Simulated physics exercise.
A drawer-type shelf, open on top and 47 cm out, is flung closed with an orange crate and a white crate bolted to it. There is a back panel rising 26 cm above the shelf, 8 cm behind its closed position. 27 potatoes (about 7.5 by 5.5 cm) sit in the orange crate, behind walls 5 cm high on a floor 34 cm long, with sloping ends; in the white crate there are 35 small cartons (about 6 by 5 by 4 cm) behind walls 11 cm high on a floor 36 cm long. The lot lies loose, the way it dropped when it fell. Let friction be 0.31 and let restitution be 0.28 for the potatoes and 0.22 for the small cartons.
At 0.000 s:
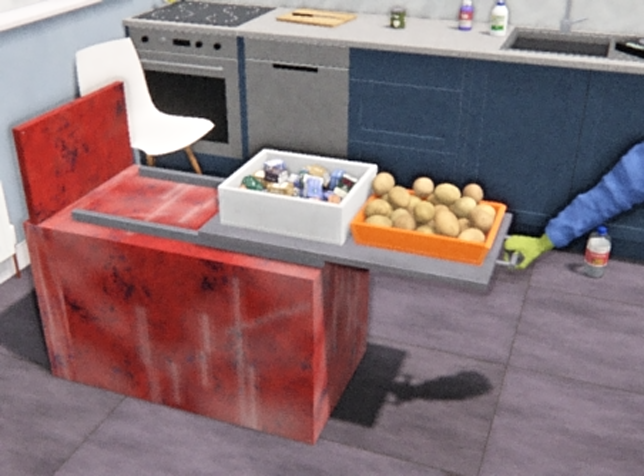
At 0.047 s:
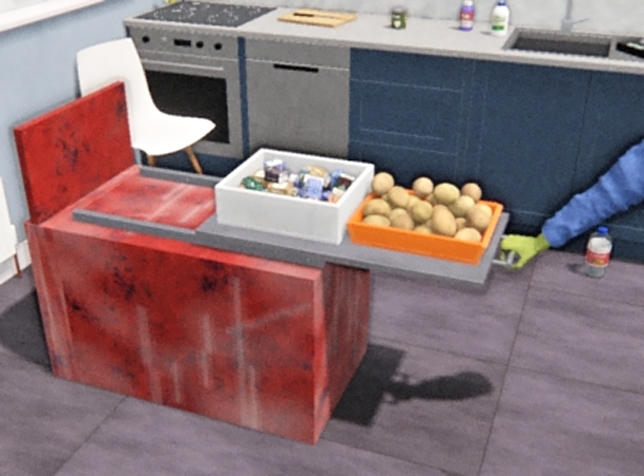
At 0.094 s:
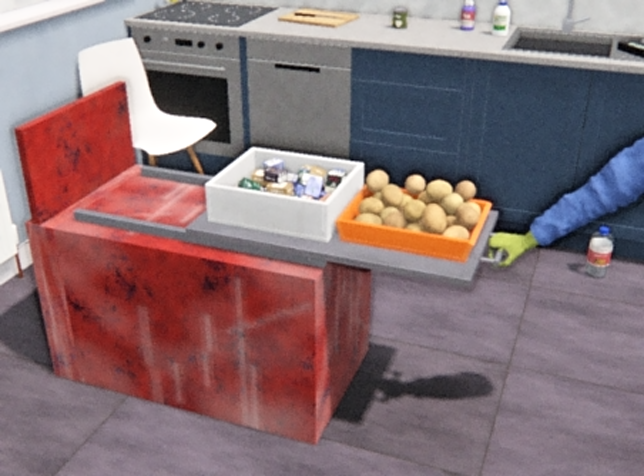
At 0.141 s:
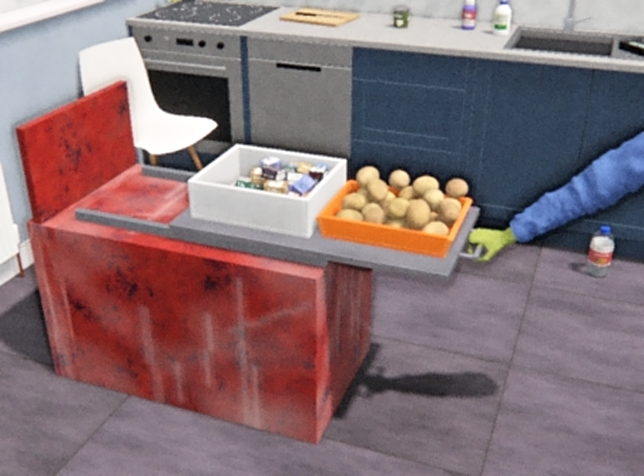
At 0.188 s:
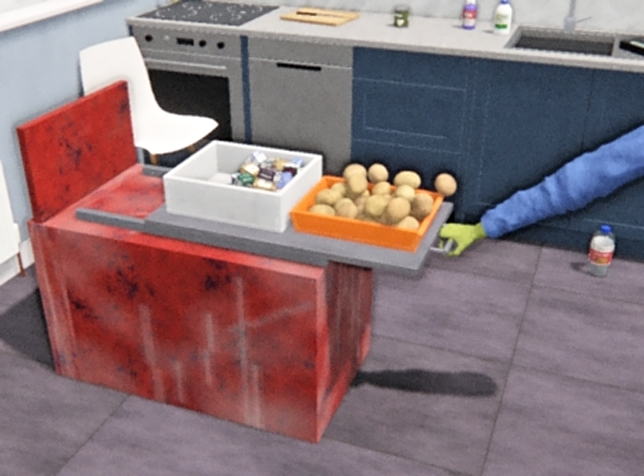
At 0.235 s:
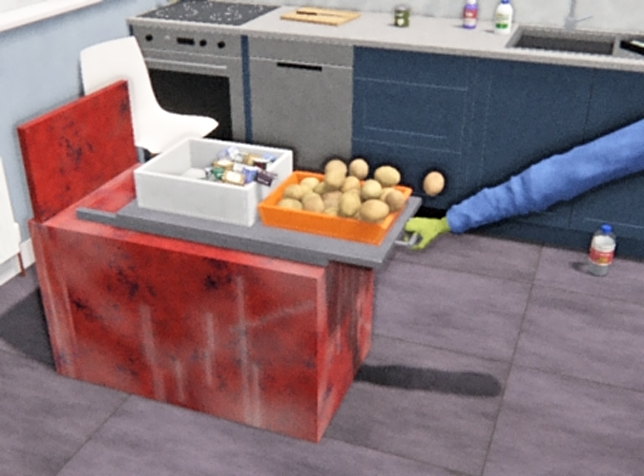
A grey shelf carrying a white crate of cartons and an orange crate of potatoes slid left, pushed by a gloved hand, and the potatoes bunched rightward before some went over the rim.
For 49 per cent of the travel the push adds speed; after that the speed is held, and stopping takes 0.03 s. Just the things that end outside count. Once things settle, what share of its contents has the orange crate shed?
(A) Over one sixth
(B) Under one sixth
The answer is A.
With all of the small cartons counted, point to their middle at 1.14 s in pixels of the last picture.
Centre approx. at (173, 177).
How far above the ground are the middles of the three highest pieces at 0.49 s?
Roughly 88 centimetres.
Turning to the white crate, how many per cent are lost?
White crate: 5%.
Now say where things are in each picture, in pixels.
In the first picture (each is followed by its nearest rim corner in this view), orange crate, (486, 245); white crate, (338, 206); moved in 0 cm; none out.
The second picture shows orange crate, (482, 244); white crate, (335, 205); moved in 1 cm.
The third picture shows orange crate, (470, 242); white crate, (324, 203); moved in 5 cm.
The fourth picture shows orange crate, (448, 237); white crate, (305, 199); moved in 11 cm.
The fifth picture shows orange crate, (418, 232); white crate, (277, 194); moved in 20 cm; 1 out, the lowest potato at (446, 185).
The sixth picture shows orange crate, (382, 225); white crate, (245, 188); moved in 30 cm; 3 out, the lowest potato at (434, 184).
After 0.29 s, the shelf hits its stop.
After 0.37 s, orange crate 23 in, 4 out and white crate 34 in, 1 out.
After 0.49 s, orange crate 20 in, 7 out and white crate 33 in, 2 out.
After 0.71 s, orange crate 20 in, 7 out and white crate 33 in, 2 out.
Outcome (at 1.14 s), orange crate 20 in, 7 out and white crate 33 in, 2 out. Asked share, 7 of 27, 26 per cent.
